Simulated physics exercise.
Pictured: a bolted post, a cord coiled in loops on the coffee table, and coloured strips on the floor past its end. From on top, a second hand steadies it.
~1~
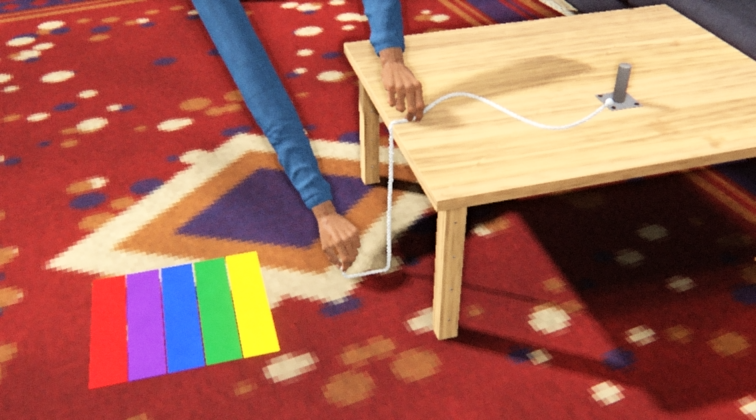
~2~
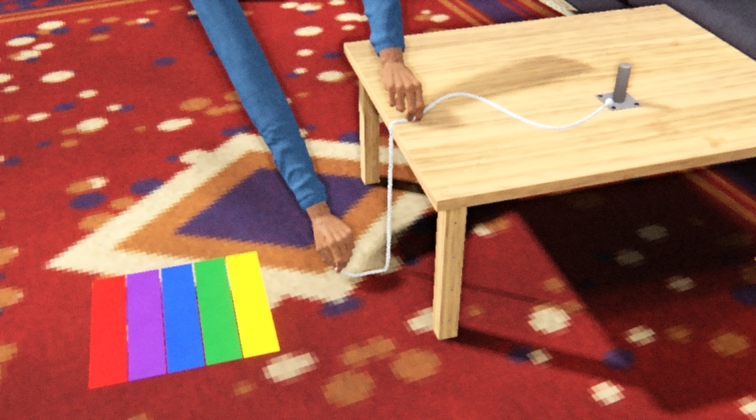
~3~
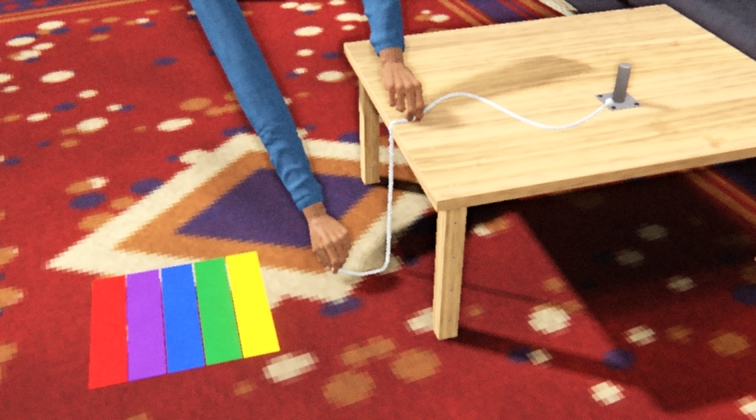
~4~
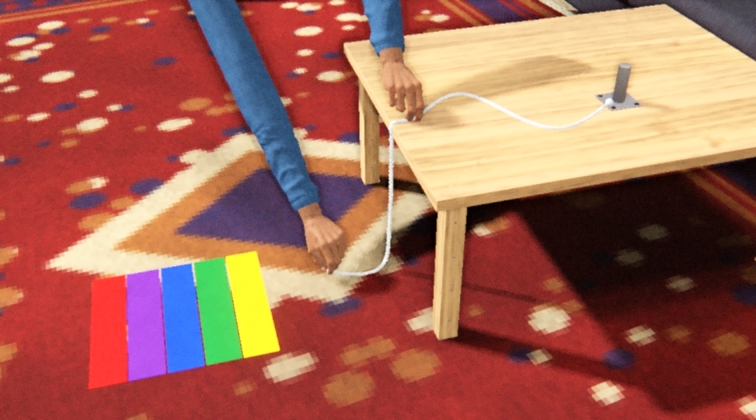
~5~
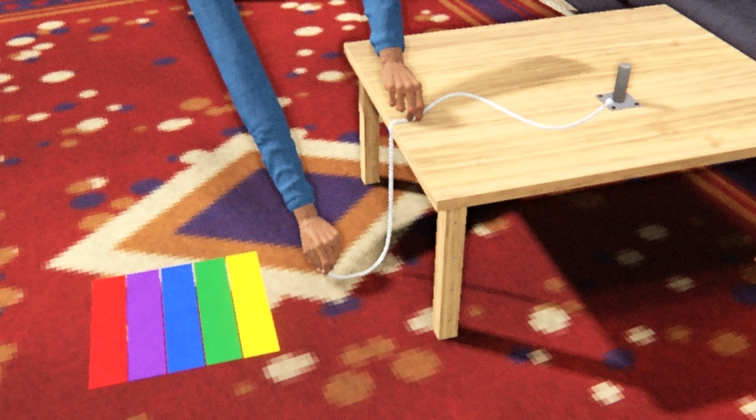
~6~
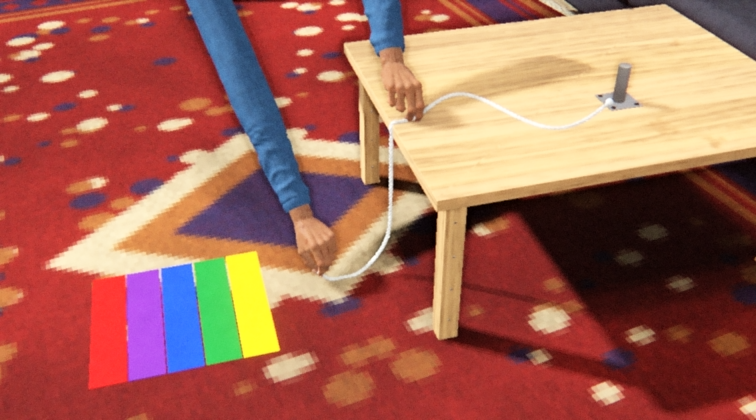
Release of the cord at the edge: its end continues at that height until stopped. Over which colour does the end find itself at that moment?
I would say over purple.
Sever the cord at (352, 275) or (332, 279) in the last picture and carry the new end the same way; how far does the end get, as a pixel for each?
Around (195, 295) for the first cut and around (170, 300) for the second.
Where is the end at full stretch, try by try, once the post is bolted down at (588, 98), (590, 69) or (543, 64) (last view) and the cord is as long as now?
Try by try: (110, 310), (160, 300) and (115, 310).
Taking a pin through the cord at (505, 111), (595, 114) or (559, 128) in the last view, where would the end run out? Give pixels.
Taking them in turn, I'd expect around (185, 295), (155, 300) and finally (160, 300).
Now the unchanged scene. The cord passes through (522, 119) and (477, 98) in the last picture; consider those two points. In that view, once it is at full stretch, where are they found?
Around (494, 114), then around (436, 120).
Soon after, end near (216, 291); over green.
After that, end near (169, 299); over blue.
At the stop, end near (142, 305); over purple. It gets as far as the purple strip.
